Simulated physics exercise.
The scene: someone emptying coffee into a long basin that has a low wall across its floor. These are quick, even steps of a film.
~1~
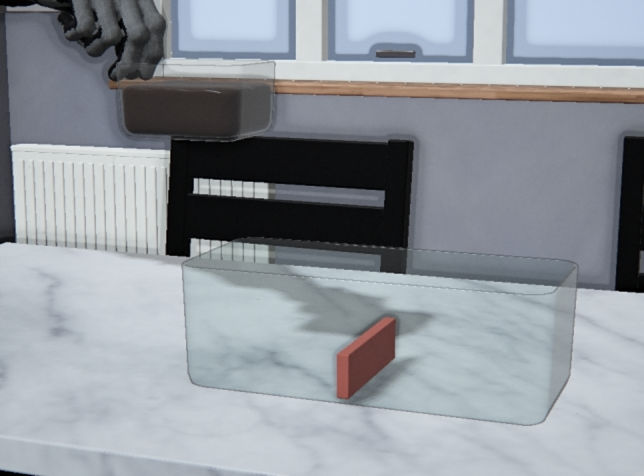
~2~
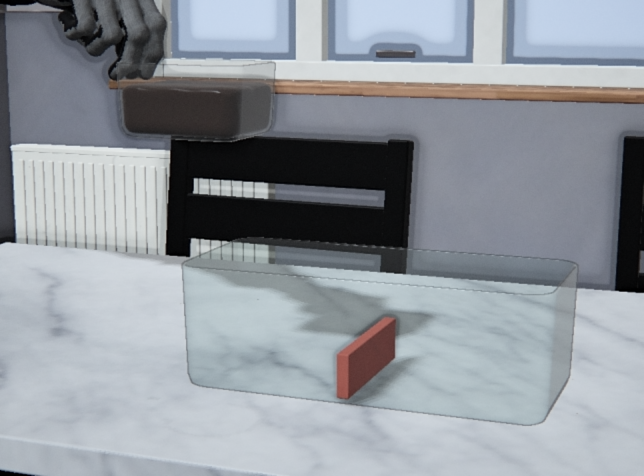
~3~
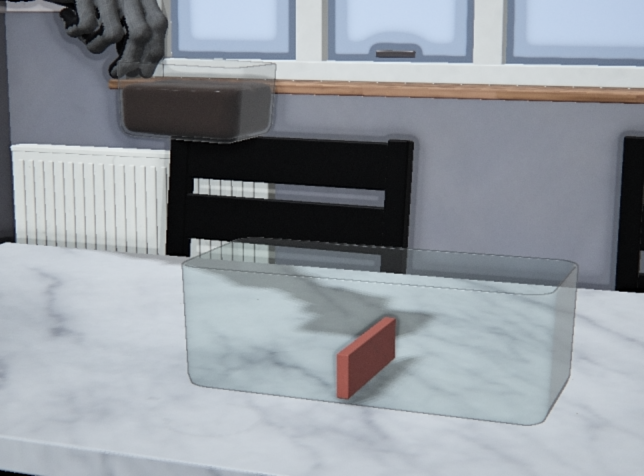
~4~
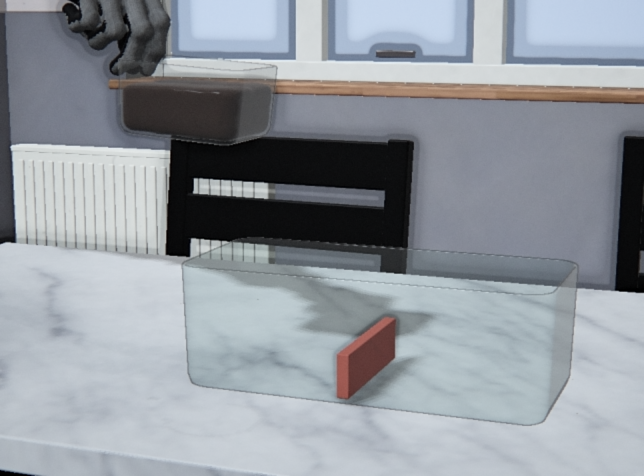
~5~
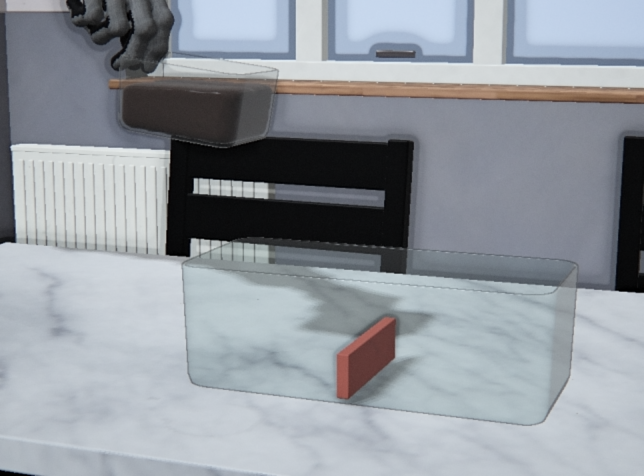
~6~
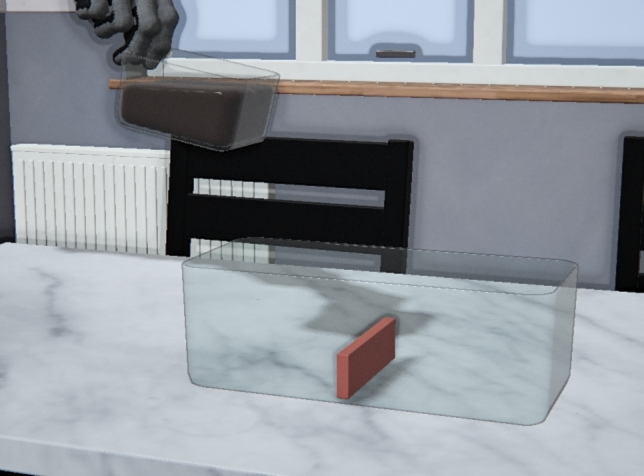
To begin with, a grey hand holds a small clear container of dark brown liquid level at the upper left, above a marble table where a long glass basin with a low red wall inside sits. The container then tilts slightly, its right side dipping, while the basin stays still.
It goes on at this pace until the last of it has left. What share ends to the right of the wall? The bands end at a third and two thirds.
The share right of the wall is under a third.
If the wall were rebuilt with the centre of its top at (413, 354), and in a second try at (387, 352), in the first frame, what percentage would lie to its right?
The first gives 15 %, the second 10 %.
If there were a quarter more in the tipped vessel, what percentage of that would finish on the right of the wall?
Roughly 5 in a hundred.
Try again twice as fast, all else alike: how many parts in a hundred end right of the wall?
About 10 per cent.
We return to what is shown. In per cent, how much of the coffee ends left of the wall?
About 95 per cent.
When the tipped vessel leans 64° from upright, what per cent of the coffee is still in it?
It comes to 55 per cent or so.
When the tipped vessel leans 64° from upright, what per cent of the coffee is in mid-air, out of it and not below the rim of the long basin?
About 35 per cent.
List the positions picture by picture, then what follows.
Tilt 0°; pouring edge (257, 66); surface from (145, 85) to (258, 88); the long basin's rim runs from (211, 253) to (566, 280); the wall's top is at (368, 337), in the first frame.
Tilt 0°; pouring edge (258, 67); surface from (145, 84) to (258, 88), in the second frame.
Tilt 2°; pouring edge (258, 68); surface from (146, 84) to (258, 88), in the third frame.
Tilt 4°; pouring edge (259, 71); surface from (146, 84) to (258, 88), in the fourth frame.
Tilt 7°; pouring edge (261, 75); surface from (146, 84) to (259, 89), in the fifth frame.
Tilt 11°; pouring edge (262, 80); surface from (146, 85) to (260, 90), in the sixth frame.
A moment on, the tilt is 64° and 57 per cent is still to pour, 11 is left of the wall and 0 right of it.
Next, the tilt is 99° and 10 per cent is still to pour, 78 is left of the wall and 2 right of it.
Then the tilt is 108° and 0 per cent is still to pour, 96 is left of the wall and 3 right of it.
Later the tilt is 108° and 0 per cent is still to pour, 96 is left of the wall and 3 right of it.
At rest 96 per cent lies left of the wall, 3 right of it and 1 outside.
